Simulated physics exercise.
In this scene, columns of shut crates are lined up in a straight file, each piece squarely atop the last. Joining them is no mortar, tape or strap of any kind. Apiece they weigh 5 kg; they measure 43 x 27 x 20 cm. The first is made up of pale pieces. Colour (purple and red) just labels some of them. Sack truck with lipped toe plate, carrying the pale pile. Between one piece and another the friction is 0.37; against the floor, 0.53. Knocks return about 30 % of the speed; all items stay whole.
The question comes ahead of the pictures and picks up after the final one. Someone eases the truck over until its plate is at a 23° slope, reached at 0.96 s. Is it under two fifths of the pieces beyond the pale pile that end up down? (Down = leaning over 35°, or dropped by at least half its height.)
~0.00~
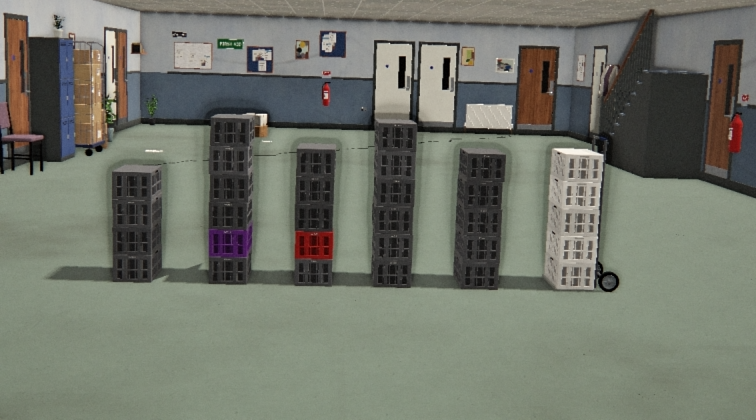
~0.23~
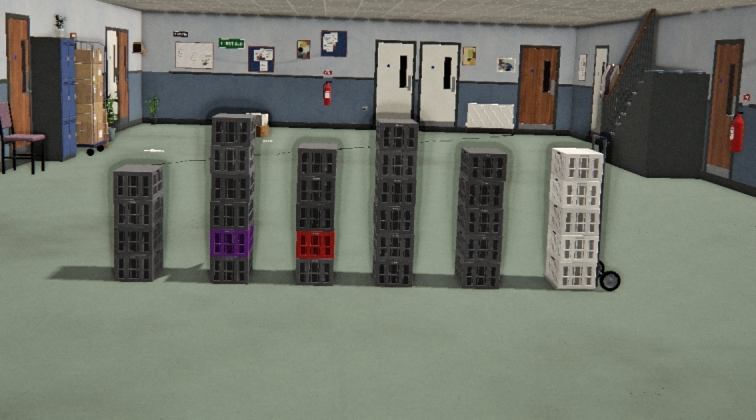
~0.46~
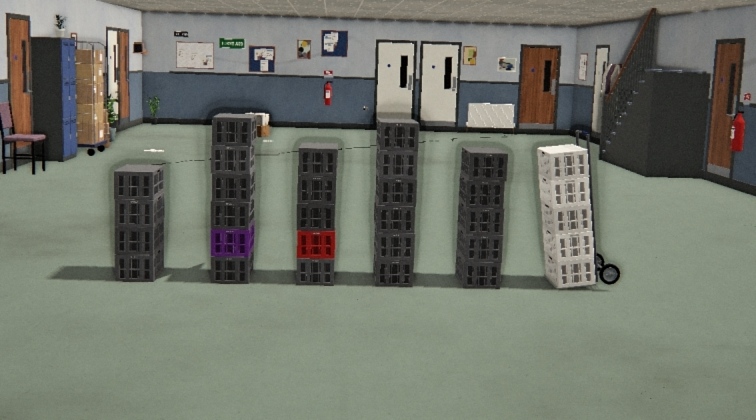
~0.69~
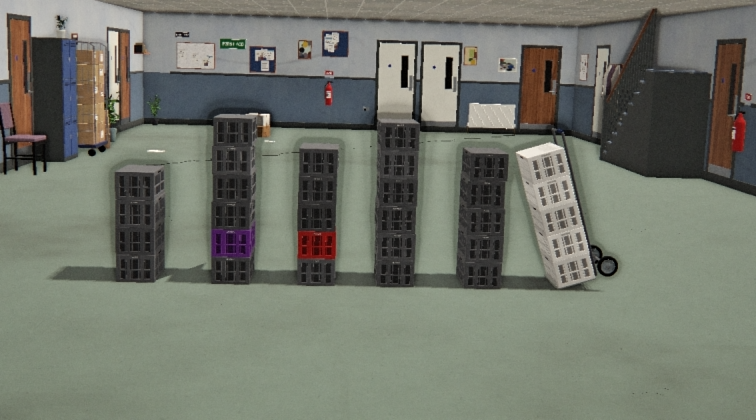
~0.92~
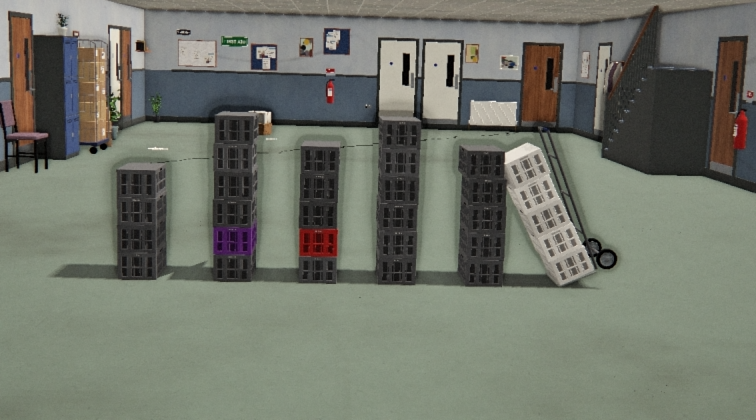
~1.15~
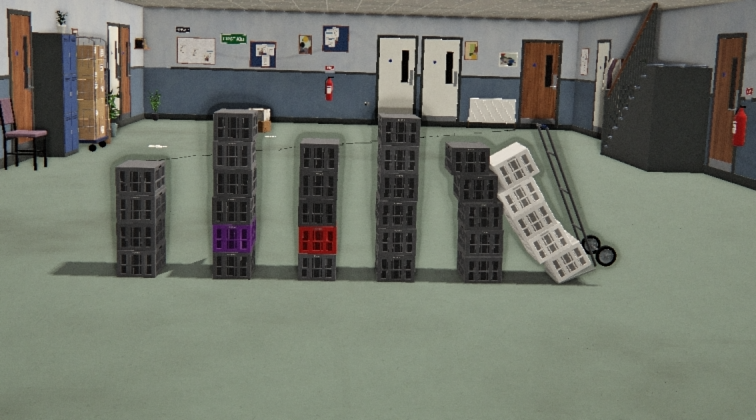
No, it is more than two fifths.
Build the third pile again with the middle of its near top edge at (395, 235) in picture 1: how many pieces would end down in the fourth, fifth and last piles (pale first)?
Result: Fourth pile 0, fifth pile 0, last pile 0.
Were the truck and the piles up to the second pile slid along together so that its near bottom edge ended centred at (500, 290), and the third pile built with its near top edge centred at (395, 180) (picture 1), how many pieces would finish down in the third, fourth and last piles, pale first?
Counts down - third: 0; fourth: 0; last: 0.
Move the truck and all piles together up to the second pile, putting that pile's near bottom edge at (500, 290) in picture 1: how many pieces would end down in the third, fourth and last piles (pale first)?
Third 6, fourth 5, last 4.
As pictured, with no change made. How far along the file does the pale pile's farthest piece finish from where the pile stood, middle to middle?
Distance: Near 100 cm.
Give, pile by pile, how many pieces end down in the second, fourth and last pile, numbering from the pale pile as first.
Pieces by pile: Second 5, fourth 5, last 3.
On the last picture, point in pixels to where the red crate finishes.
In the final image its middle is around (264, 251).
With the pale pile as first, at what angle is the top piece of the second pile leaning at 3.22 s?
That piece is at some 40°.
By 2.24 s, 5 of the pale pile down; none of the 26 other crates down, 11 disturbed.
By 3.22 s, 5 of the pale pile down; 11 of the 26 other crates down; red crate tilted 28°; purple crate tilted 5°.
By 4.14 s, 5 of the pale pile down; 25 of the 26 other crates down; red crate tilted 44°, 13 cm lower; purple crate tilted 42°, 13 cm lower.
When it is over (5.7 s), 5 of the pale pile down; 25 of the 26 other crates down; red crate tilted 44°, 13 cm lower; purple crate tilted 42°, 13 cm lower. That is 96 per cent. In pixels of the last frame, middles, red crate near (264, 251), purple crate near (178, 250).
